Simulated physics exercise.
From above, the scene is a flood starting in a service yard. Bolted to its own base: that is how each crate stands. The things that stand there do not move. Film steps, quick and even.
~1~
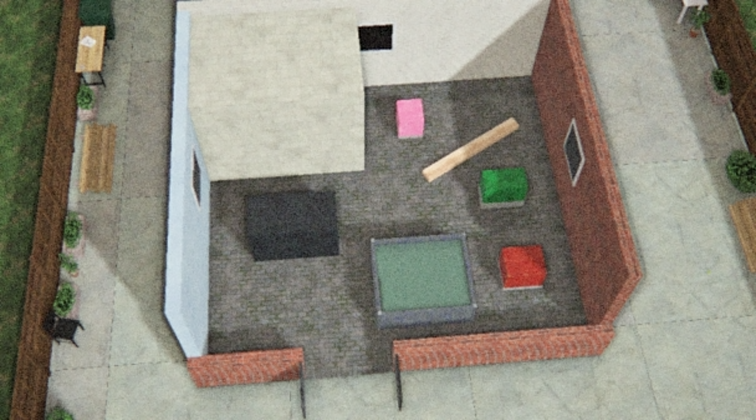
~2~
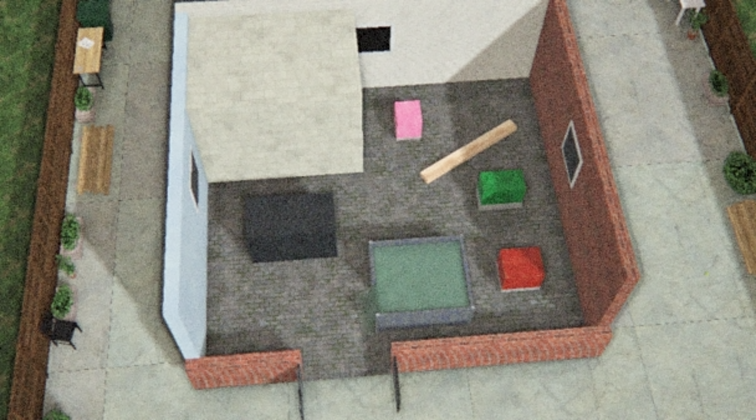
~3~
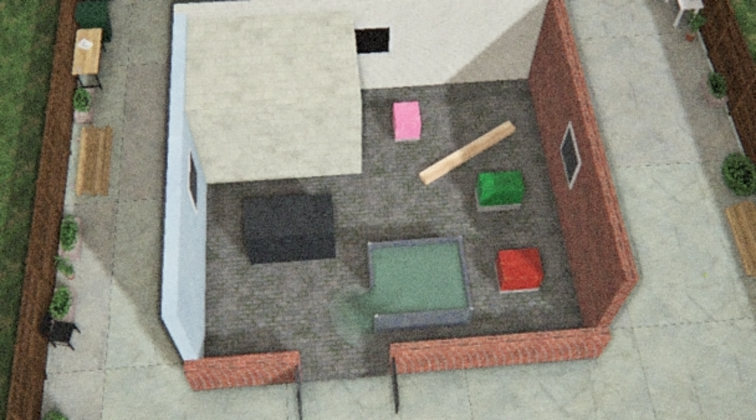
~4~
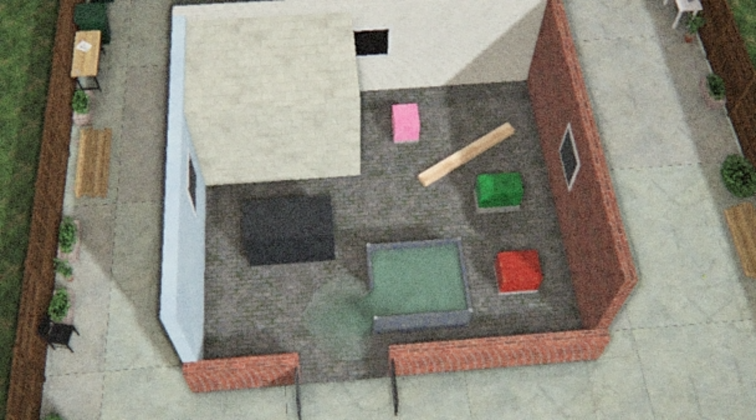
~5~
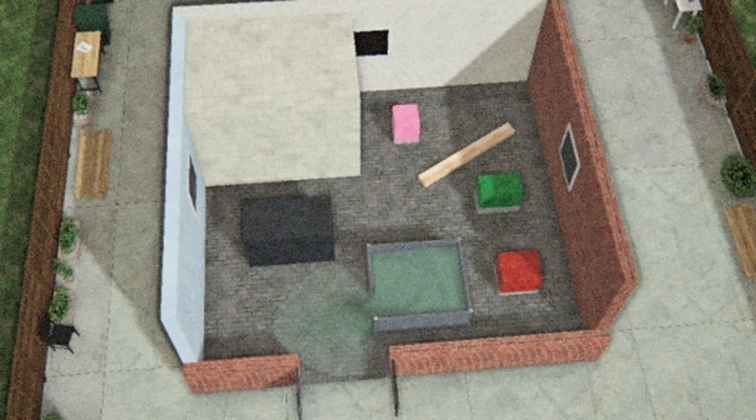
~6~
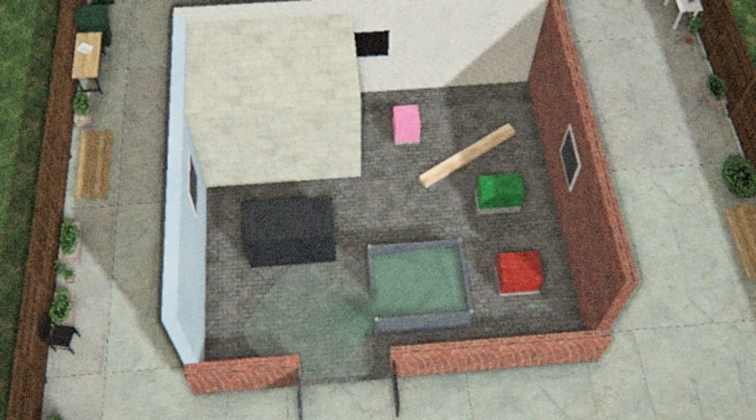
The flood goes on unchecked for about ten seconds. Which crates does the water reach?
My prediction: The red crate is not flooded, the pink crate is not flooded, the green crate is not flooded.
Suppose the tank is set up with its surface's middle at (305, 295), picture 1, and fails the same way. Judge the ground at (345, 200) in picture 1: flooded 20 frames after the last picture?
At that spot: Inundated.
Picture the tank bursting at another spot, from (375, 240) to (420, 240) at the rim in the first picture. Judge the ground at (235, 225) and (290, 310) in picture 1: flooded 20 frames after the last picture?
Point one: Reached by the flood; point two: Still bare.
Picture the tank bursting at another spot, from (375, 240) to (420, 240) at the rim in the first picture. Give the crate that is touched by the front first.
That would be the pink crate.
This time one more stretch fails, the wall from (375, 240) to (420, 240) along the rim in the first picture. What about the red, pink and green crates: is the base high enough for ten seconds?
Here goes: Red crate - left alone; pink crate - hit; green crate - left alone.
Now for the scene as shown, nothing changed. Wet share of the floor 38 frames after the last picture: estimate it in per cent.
Roughly 45 percent.
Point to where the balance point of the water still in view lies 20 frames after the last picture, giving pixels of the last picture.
Near (319, 295).
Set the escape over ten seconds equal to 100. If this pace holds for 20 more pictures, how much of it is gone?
Working it through, I arrive at 50 per cent.
A moment on, water covers 20 % of the floor; the red crate not reached, the pink crate not reached, the green crate not reached.
Next, water covers 25 % of the floor; the red crate not reached, the pink crate not reached, the green crate not reached.
Then, water covers 25 % of the floor; the red crate not reached, the pink crate not reached, the green crate not reached.
Later, water covers 45 % of the floor; the red crate not reached, the pink crate not reached, the green crate not reached.
In the end, water covers 70 % of the floor; the red crate stayed above the water, the pink crate stayed above the water, the green crate stayed above the water.
